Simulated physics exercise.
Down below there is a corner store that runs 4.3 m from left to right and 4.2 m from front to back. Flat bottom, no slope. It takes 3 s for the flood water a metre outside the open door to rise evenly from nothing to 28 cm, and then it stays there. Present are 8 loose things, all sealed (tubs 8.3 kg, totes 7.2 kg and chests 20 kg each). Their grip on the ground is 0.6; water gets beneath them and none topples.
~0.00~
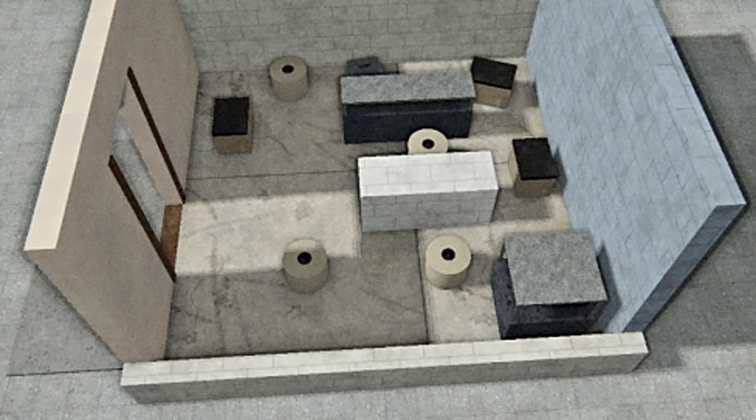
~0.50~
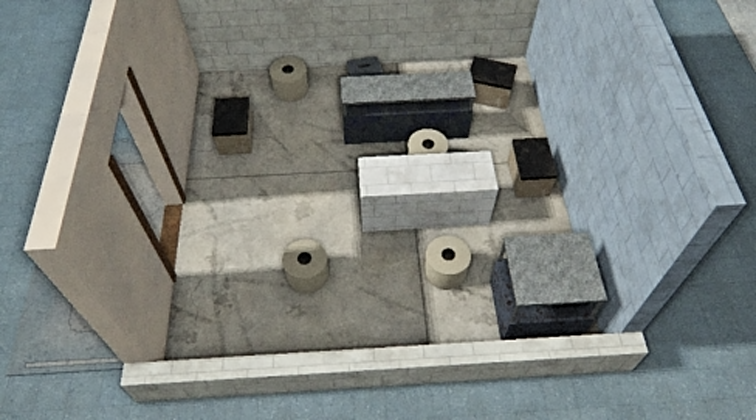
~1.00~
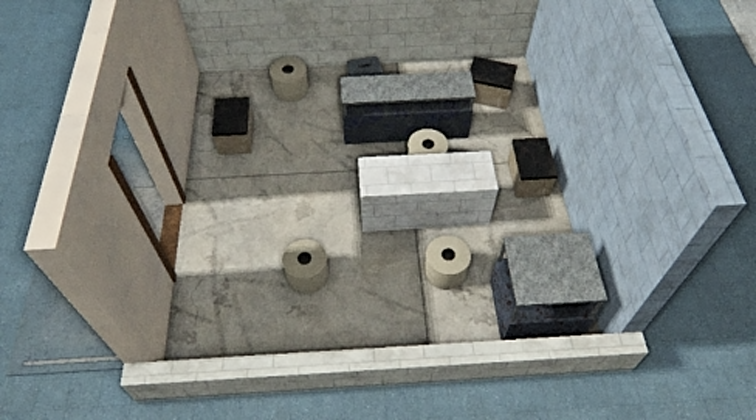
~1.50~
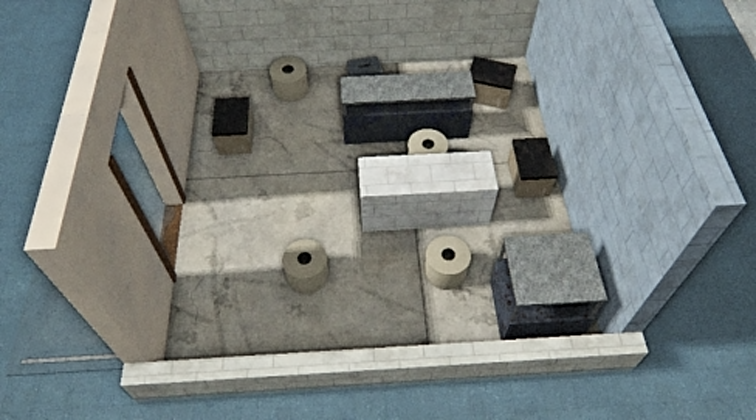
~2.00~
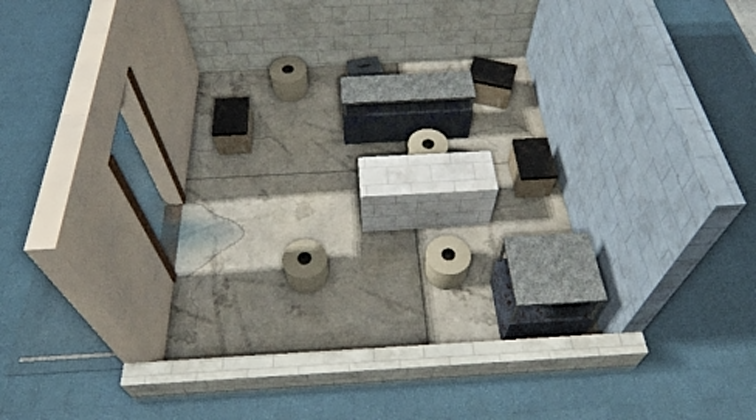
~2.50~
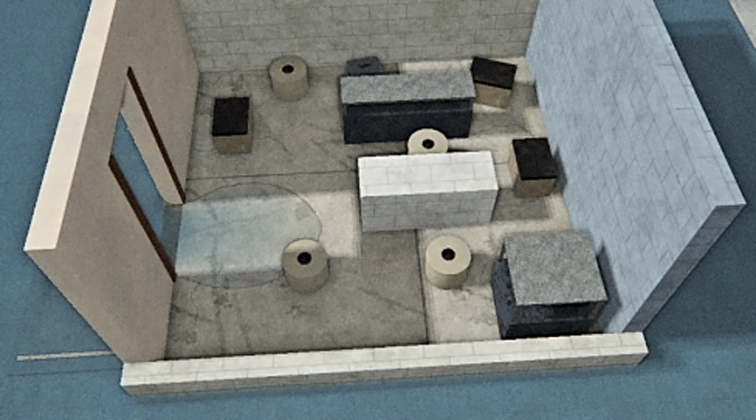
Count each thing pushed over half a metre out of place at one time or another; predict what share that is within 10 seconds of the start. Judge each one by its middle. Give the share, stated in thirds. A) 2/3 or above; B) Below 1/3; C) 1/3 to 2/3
C.
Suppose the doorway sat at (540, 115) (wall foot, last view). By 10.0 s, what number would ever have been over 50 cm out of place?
The answer would then be 5.
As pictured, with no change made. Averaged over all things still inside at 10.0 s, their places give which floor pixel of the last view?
Around (410, 131).
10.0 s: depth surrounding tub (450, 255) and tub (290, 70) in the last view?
Close to 13 and 4 centimetres.
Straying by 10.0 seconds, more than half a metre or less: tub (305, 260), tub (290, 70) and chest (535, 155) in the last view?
So that's beyond it for the first, inside it for the second and beyond it for the last.
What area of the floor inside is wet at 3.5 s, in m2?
Some 6.0 m2 of it.
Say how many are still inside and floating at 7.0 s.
At that point I count 4.
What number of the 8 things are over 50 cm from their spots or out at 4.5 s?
By that point, 1.
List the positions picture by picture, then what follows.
A tub at (305, 259), on the bottom; a tote at (365, 66), on the bottom; water covers 0.0 m2; 0 of 8 have shifted, in the first frame.
A tub at (305, 259) rests on the ground; a tote at (365, 66), on the bottom; 0.0 m2 under water; 0 of 8 have shifted, in the second frame.
A tub at (305, 259) rests on the ground; a tote at (365, 66) rests on the ground; 0.0 m2 under water; 0 of 8 have shifted, in the third frame.
A tub at (305, 259), on the bottom; a tote at (365, 66) rests on the ground; water covers 0.0 m2; 0 of 8 have shifted, in the fourth frame.
A tub at (305, 259), on the bottom; a tote at (365, 66), on the bottom; water covers 0.4 m2; 0 of 8 have shifted, in the fifth frame.
A tub at (305, 259), on the bottom; a tote at (365, 66) rests on the ground; 1.6 m2 under water; 0 of 8 have shifted, in the sixth frame.
After 3.5 s 0 of 8 are over 50 cm from their spots; 0 afloat.
After 4.5 s 1 of 8 are over 50 cm from their spots; 0 afloat.
After 7.0 s 3 of 8 are over 50 cm from their spots; 4 afloat.
After 10.0 s 5 of 8 are over 50 cm from their spots, and 5 have been at some point; 6 afloat.
